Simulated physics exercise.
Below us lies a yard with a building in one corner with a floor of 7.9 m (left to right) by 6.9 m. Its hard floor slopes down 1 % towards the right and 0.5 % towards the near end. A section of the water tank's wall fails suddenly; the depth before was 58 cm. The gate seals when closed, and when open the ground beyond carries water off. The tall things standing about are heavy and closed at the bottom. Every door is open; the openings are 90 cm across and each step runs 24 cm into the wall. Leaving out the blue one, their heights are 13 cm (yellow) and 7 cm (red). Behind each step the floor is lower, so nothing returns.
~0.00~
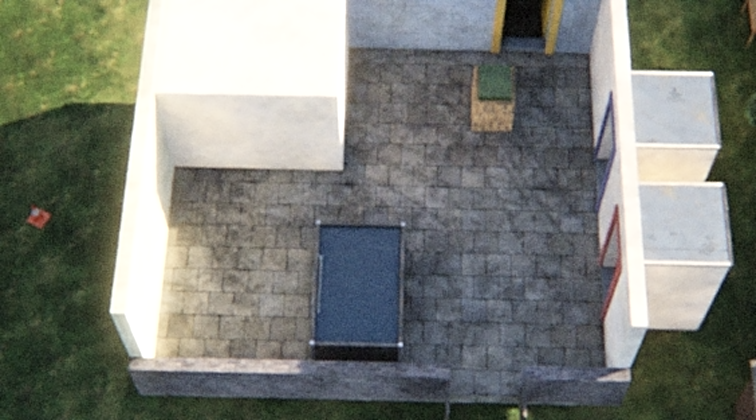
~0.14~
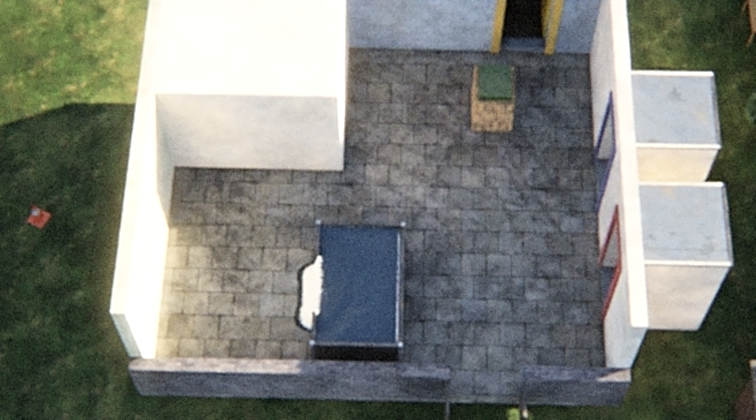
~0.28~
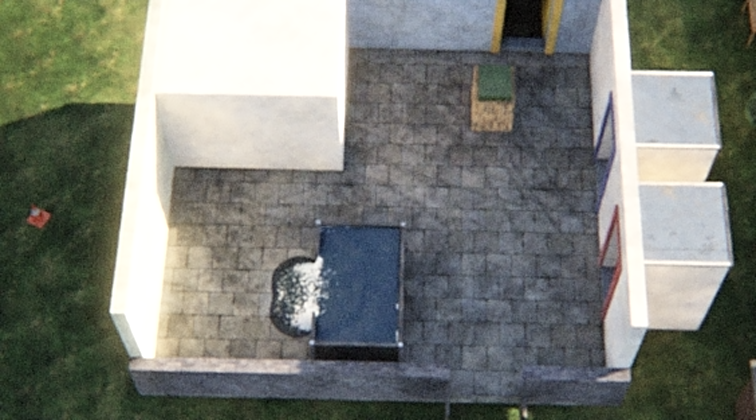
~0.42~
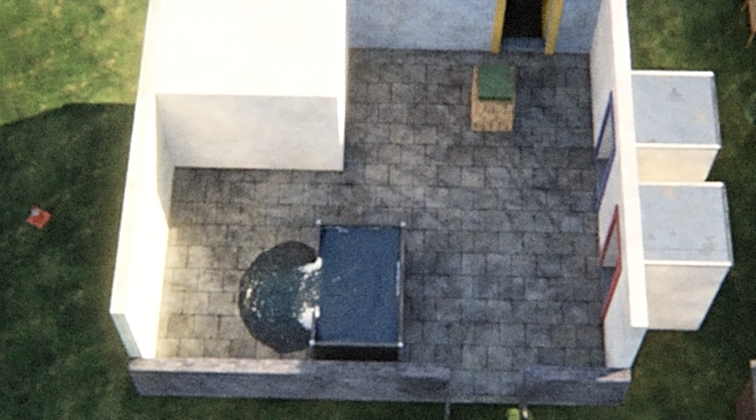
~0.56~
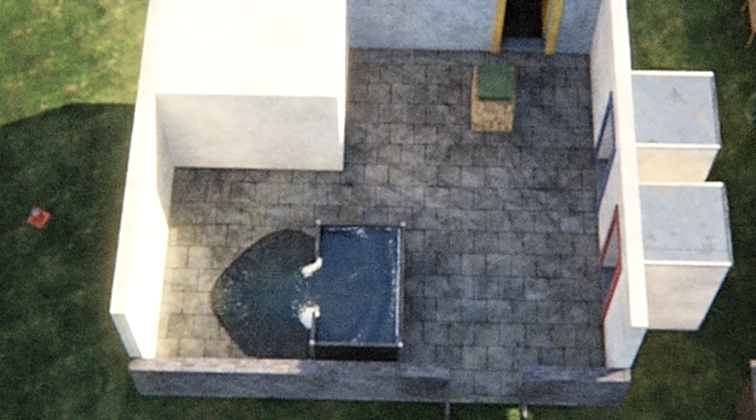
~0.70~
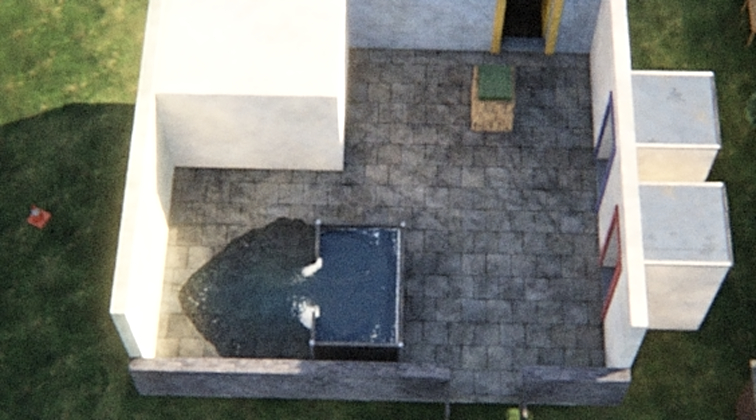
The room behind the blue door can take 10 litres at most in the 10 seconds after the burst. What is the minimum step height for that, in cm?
At least 5.5 cm or so.
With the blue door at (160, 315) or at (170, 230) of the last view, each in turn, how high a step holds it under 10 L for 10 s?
Roughly 23 and 16 cm.
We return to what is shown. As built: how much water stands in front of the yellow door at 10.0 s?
Roughly 0.0 cm deep.
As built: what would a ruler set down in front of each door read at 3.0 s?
In cm: Yellow 0, blue 0, red 0.
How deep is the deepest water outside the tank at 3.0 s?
Up to some 23 cm.
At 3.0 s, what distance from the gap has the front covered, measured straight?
About 3.8 m.
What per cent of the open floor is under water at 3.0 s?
Near 25 per cent is wet.
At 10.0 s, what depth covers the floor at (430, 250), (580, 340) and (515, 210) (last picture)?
In that order: 1, 7 and 2 cm.
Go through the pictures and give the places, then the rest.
The first picture shows the water tank at (359, 284) is whole and still, 58 cm deep; the blue door at (604, 158) is dry.
In the second picture, the gap is at (318, 292), the front 0.3 m out at (301, 323); the back of the water tank holds 58 cm.
In the third picture, the front is at (274, 313), 0.8 m from the gap at (318, 293); 0.9 m2 of floor is wet, 58 cm left at the back.
In the fourth picture, water pours out at (318, 293) and has run 1.3 m, to (244, 309); about 7 cm deep outside, 55 cm at the back.
In the fifth picture, water pours out at (318, 293) and has run 1.8 m, to (215, 299); about 5 cm deep outside, 49 cm at the back.
In the sixth picture, water pours out at (318, 292) and has run 2.4 m, to (184, 301); about 5 cm deep outside, 50 cm at the back; the blue door at (604, 158), 5.6 m from the gap, is still 5.4 m from the nearest water.
After 1.4 s water covers 20 % of the floor, deepest (32 cm) near (312, 301); it has not reached the blue door.
After 3.0 s water covers 25 % of the floor, deepest (23 cm) near (174, 174); it has not reached the blue door.
After 10.0 s water covers 70 % of the floor, deepest (10 cm) near (310, 349); 8 cm at the blue door, 0 litres in over its 19 cm step.
At the blue door as built, the water arrived by 7.3 s and peaked near 8 cm at 8.4 s.
With a step of 5 cm, 13 litres would have come in within the 10 s; with 6 cm, 7 litres. So under 10 litres takes about 5.5 cm.
